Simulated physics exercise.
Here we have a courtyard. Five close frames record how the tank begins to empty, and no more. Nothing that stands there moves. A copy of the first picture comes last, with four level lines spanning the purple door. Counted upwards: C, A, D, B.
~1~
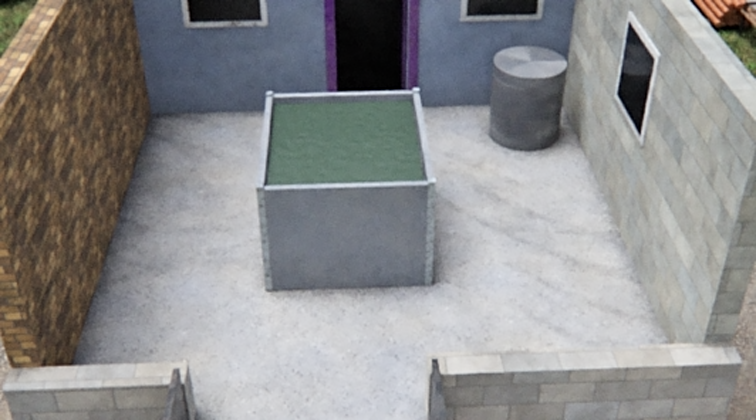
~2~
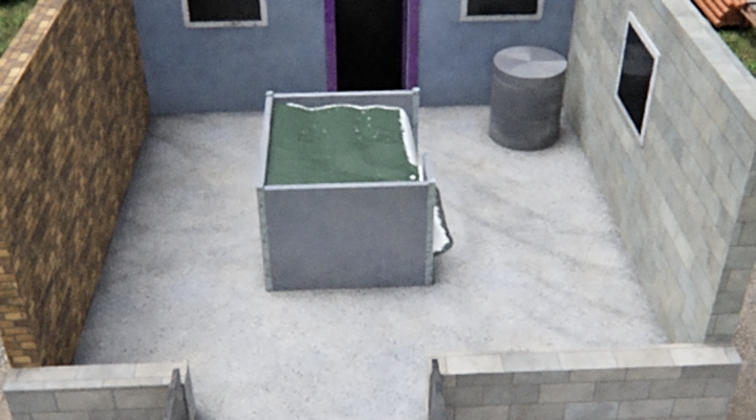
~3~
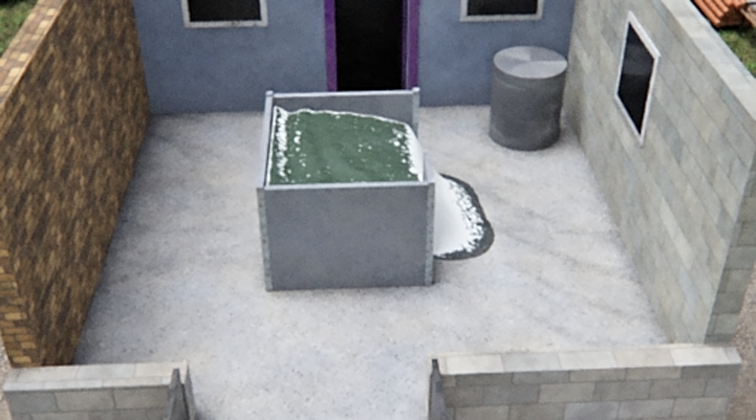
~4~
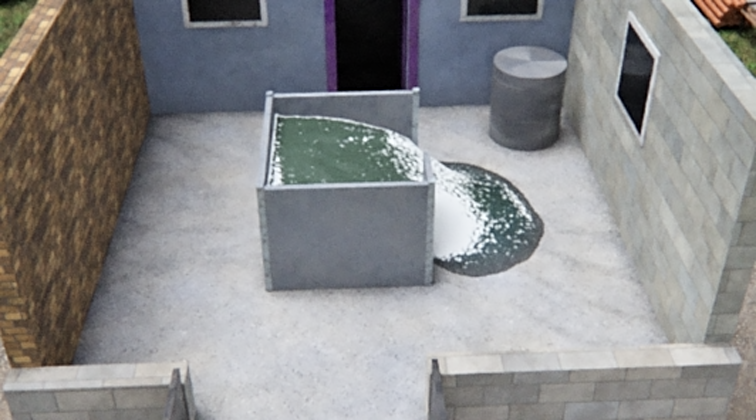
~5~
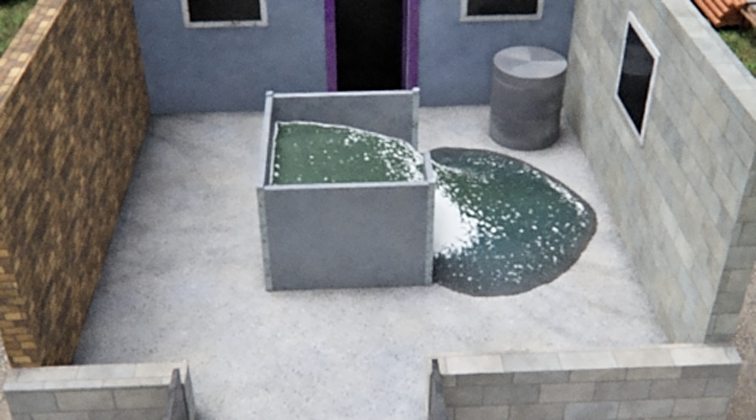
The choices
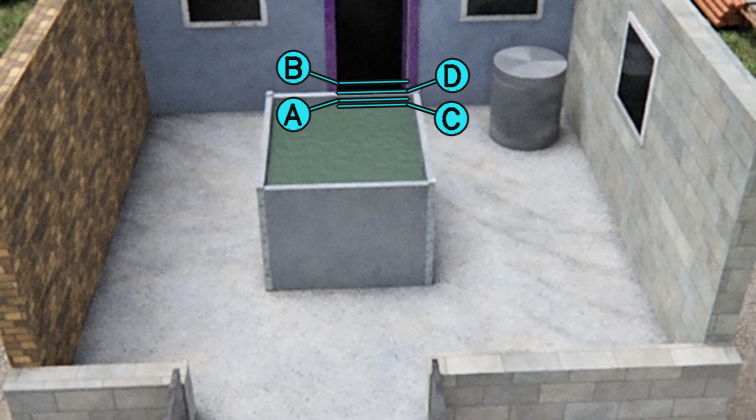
In a walled courtyard, a square gray tank of green water sits still before a purple-framed doorway. The tank's right side opens, and foaming water pours onto the pale ground as the level inside drops. The dark, rounded puddle spreads wider to the right, reaching near the gray cylinder and block wall.
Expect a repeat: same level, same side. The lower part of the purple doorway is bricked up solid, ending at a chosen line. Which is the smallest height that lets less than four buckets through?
Choose A.
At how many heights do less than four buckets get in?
Three.
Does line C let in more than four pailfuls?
Yes.
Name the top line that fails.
That is line C.
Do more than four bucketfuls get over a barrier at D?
No.
In cyan, A at (373, 99); B at (372, 82); C at (373, 105); D at (372, 91); from the bottom up C, A, D, B.
Choosing A, a bucket or two gets in.
Choosing B, nothing gets over.
Choosing C, about 12 bucketfuls get in.
Choosing D, nothing gets over.
